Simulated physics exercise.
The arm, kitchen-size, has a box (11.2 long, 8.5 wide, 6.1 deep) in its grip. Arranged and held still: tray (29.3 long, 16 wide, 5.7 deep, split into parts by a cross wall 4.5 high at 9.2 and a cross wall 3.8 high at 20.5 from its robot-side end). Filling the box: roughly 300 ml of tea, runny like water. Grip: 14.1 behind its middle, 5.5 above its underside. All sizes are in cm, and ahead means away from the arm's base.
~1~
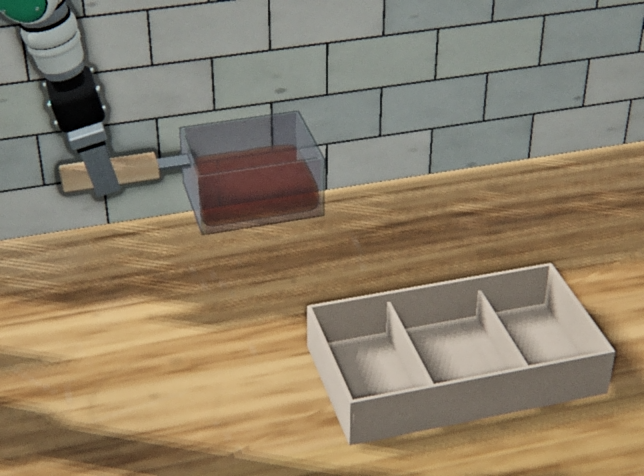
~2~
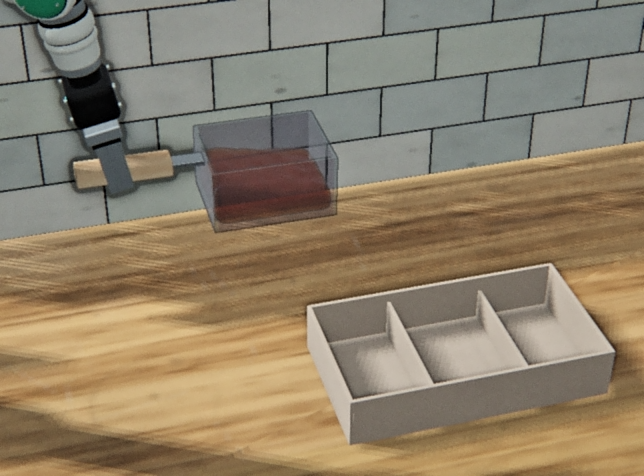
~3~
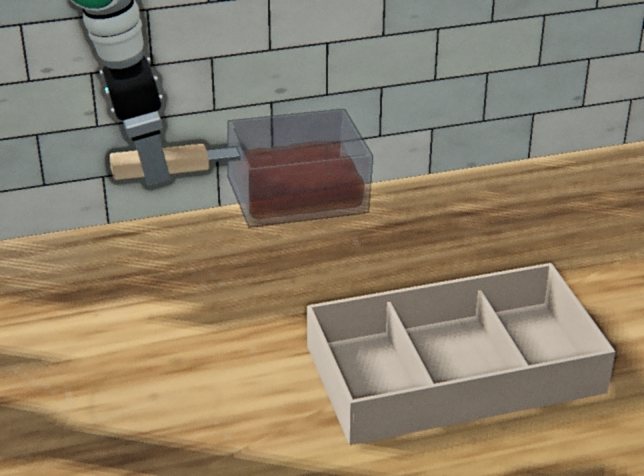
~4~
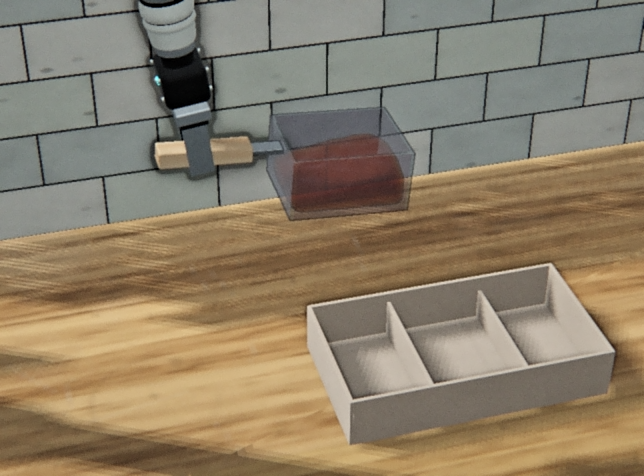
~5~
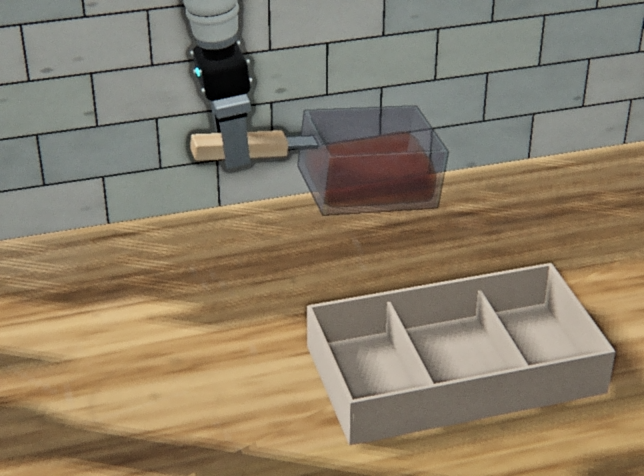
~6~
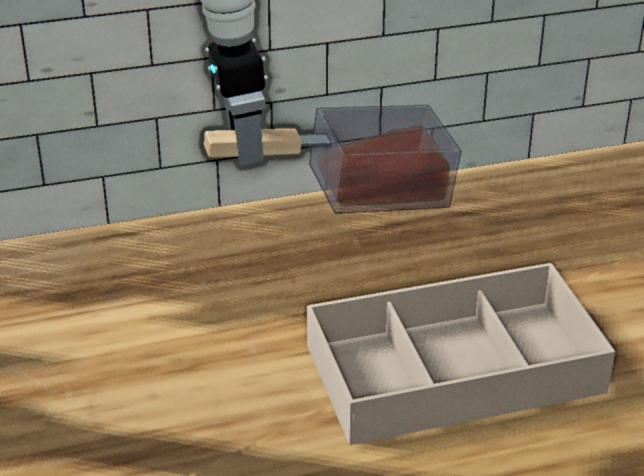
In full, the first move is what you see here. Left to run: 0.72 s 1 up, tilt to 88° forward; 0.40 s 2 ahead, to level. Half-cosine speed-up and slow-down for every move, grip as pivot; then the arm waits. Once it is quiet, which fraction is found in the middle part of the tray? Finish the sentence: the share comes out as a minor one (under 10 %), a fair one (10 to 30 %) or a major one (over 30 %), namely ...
... a minor one.
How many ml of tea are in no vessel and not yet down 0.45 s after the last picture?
I'd guess about 60 ml.
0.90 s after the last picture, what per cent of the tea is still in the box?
30 %.
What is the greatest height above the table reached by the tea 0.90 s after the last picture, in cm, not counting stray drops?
Roughly 21 cm above the table.
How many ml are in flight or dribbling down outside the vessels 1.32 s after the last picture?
Some 30 ml at that time.
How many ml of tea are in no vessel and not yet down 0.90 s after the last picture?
Around 10 ml at that moment.
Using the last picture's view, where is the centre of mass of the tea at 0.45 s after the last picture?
(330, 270), roughly.
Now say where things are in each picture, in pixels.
The first picture shows box floor at (252, 196), level; upper third of the tea around (251, 173), from x 190 to 315, top at y 145; 295 ml in the box.
The second picture shows box floor at (265, 195), level; upper third of the tea around (245, 173), from x 200 to 330, top at y 150.
The third picture shows box floor at (297, 191), tilted 2° forward; upper third of the tea around (292, 168), from x 235 to 360, top at y 140.
The fourth picture shows box floor at (336, 187), tilted 5° forward; upper third of the tea around (351, 162), from x 275 to 405, top at y 135.
The fifth picture shows box floor at (367, 184), tilted 6° forward; upper third of the tea around (375, 160), from x 305 to 435, top at y 130.
The sixth picture shows box floor at (379, 182), tilted 7° forward; upper third of the tea around (401, 156), from x 320 to 450, top at y 125; 295 ml in the box.
Then, 0.45 s after the last picture, tilted 63° forward, liquid up to 20 above the table; 235 ml in the box, 10 ml in the robot-side part, 55 ml in the air or running down outside.
Then, 0.90 s after the last picture, tilted 52° forward, liquid up to 85 above the table; 105 ml in the robot-side part, 95 ml in the box, 85 ml on the table or floor, 10 ml in the air or running down outside.
Then, 1.32 s after the last picture, level, liquid up to 36 above the table; 105 ml in the robot-side part, 90 ml on the table or floor, 70 ml in the box, 5 ml in the middle part, 30 ml in the air or running down outside.
Then, 2.12 s after the last picture, level, liquid up to 31 above the table; 105 ml in the robot-side part, 105 ml on the table or floor, 70 ml in the box, 10 ml in the middle part, 10 ml in the far-side part.
Final state, 105 ml in the robot-side part, 105 ml on the table or floor, 70 ml in the box, 10 ml in the middle part, 10 ml in the far-side part. That is 3 % in the middle part of the tray.
